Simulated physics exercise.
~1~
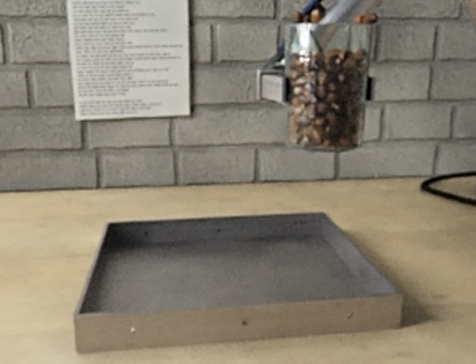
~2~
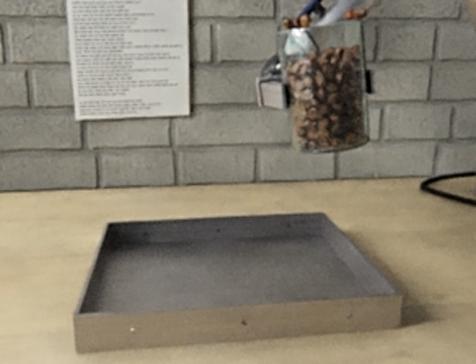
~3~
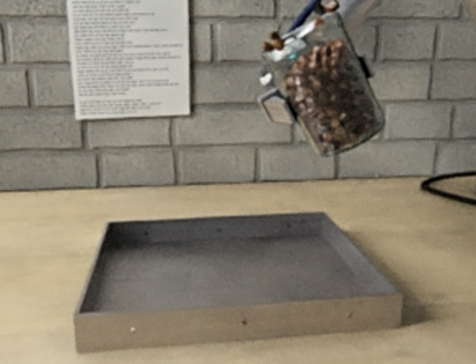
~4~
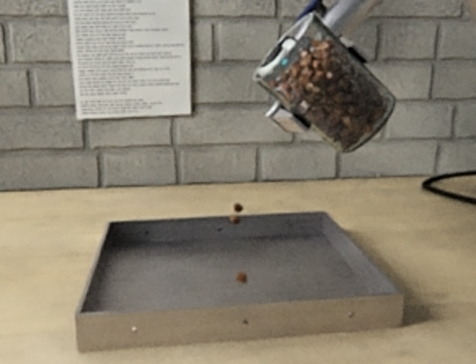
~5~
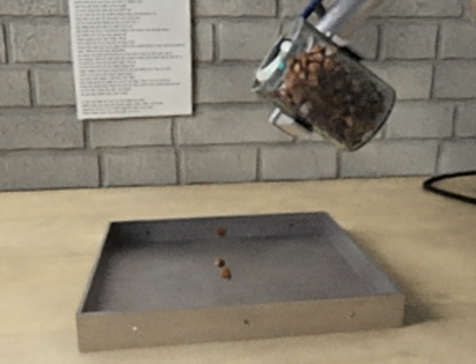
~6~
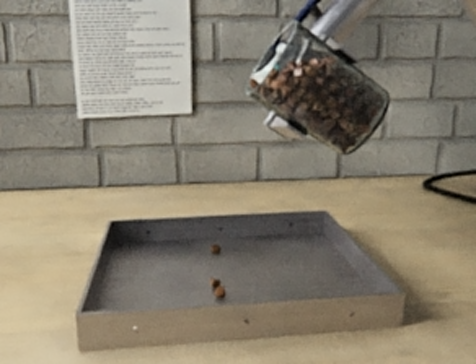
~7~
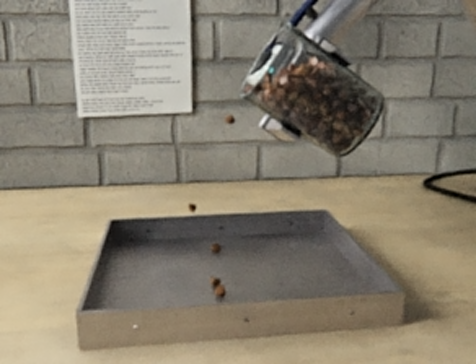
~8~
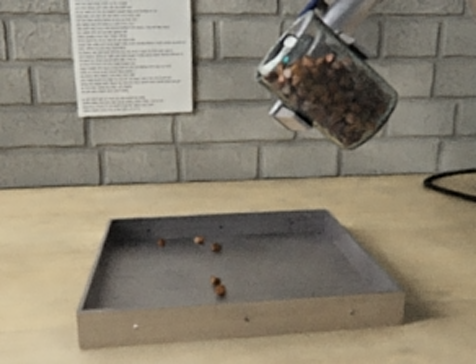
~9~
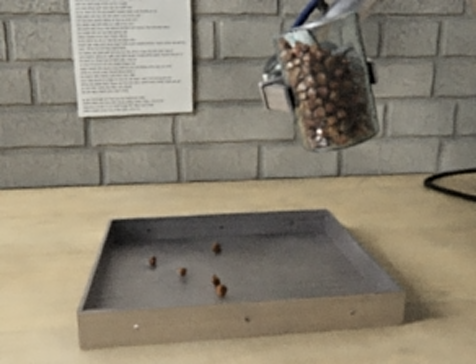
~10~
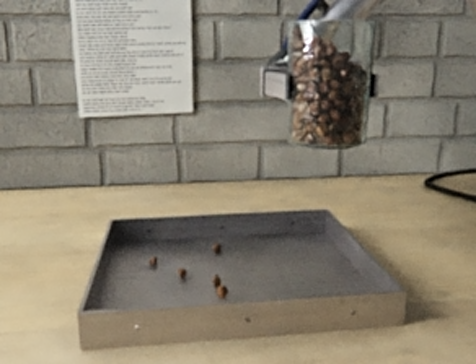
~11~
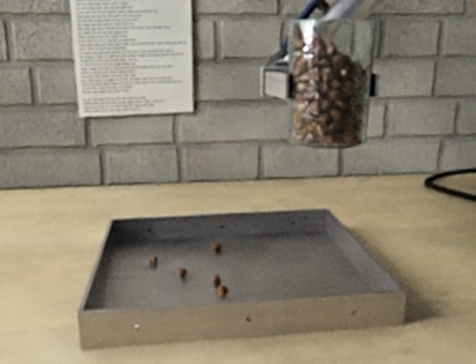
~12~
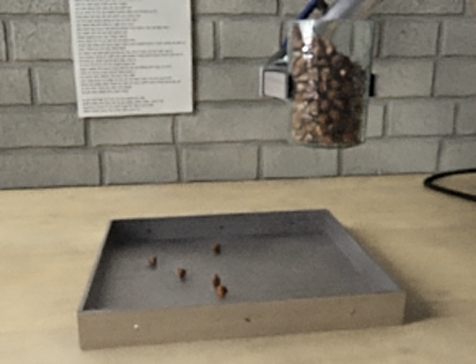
A robot arm tilting a clear beaker of brown pellets, dropping five into a shallow grey tray, then returning the beaker upright.
